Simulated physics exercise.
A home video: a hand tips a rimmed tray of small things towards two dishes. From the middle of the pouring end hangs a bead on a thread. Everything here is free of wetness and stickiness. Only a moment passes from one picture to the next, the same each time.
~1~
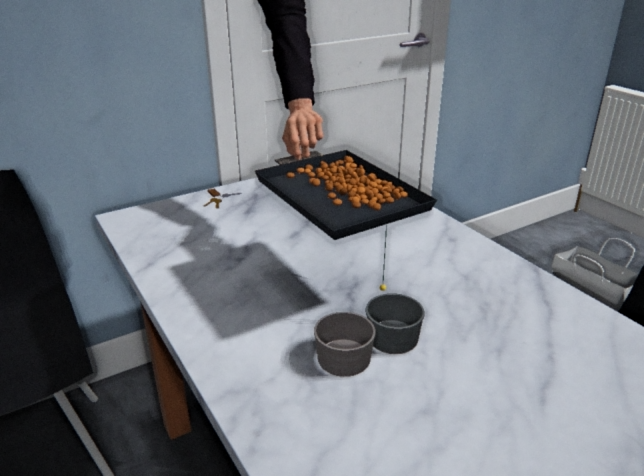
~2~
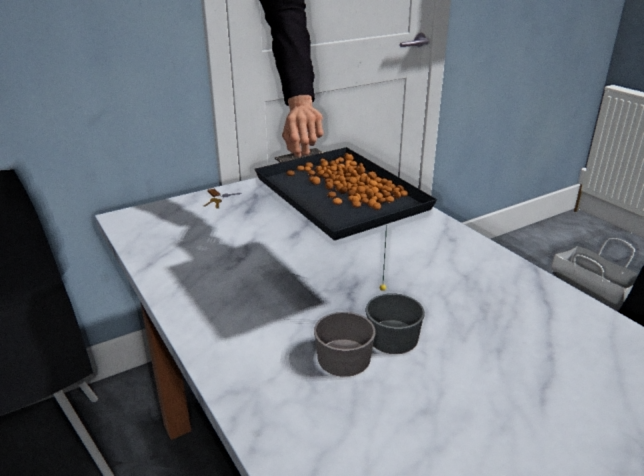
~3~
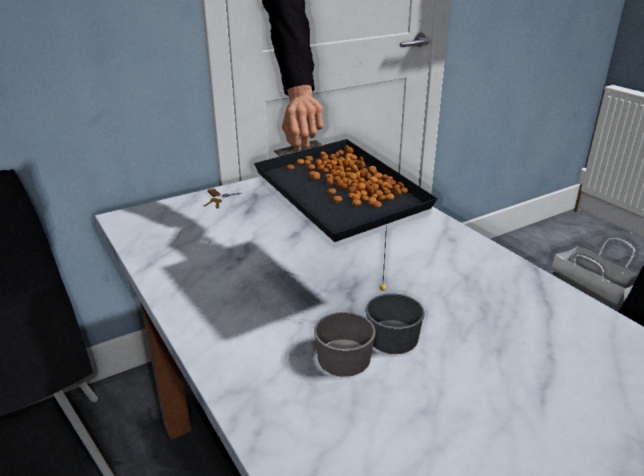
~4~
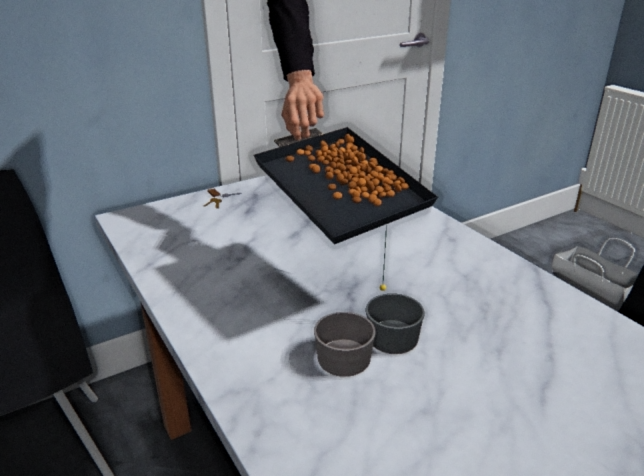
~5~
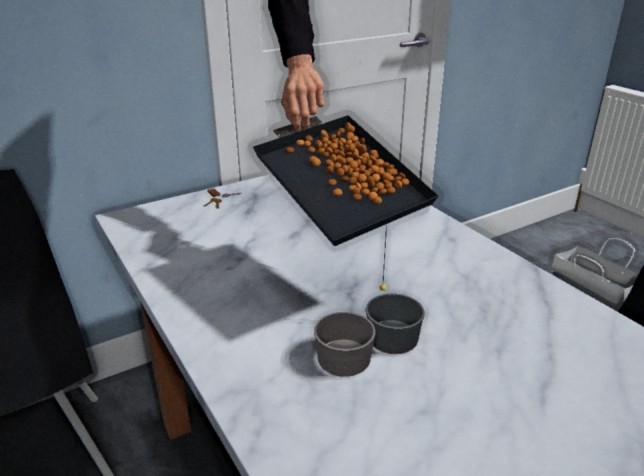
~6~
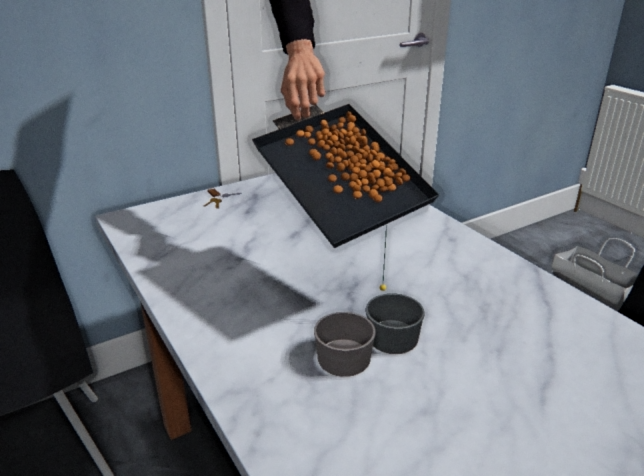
In a blue-walled room, a hand held a dark tray of small orange-brown pieces above a marble table with two small dishes, and gradually raised its handle end, slanting the tray more steeply.
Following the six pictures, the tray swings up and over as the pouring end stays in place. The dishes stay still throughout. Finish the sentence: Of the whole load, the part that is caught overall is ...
... more than half of it.
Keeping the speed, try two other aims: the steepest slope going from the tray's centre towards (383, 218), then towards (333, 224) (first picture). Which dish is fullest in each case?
For the first slope the righthand dish, for the second the lefthand dish.
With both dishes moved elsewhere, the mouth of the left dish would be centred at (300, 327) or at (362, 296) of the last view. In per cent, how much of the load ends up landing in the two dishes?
Close to 50 in a hundred first, close to 0 in a hundred second.
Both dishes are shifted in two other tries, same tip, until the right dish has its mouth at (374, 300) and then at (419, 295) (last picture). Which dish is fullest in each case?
The first time it is the dish to the left, and the second time it is the dish to the left.
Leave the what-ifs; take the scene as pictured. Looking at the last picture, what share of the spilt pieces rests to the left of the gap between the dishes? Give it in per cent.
Estimate: Near 70 per cent.
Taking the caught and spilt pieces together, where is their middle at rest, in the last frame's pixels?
Near (347, 351).
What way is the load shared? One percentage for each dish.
60 percent ends in the left dish, 10 percent in the right.
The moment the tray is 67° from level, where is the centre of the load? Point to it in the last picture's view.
At about (355, 233).
Soon, tray tipped steeply; most on the tray; a small part in the air.
A while on, tray tipped past a quarter turn; a small part on the tray; about half in the left dish; a small part in the right dish; about a quarter outside both; a small part in the air.
Towards the end, tray tipped past a quarter turn; about half in the left dish; a small part in the right dish; about a third outside both.
Finally, tray tipped past a quarter turn; about half in the left dish; a small part in the right dish; about a third outside both.
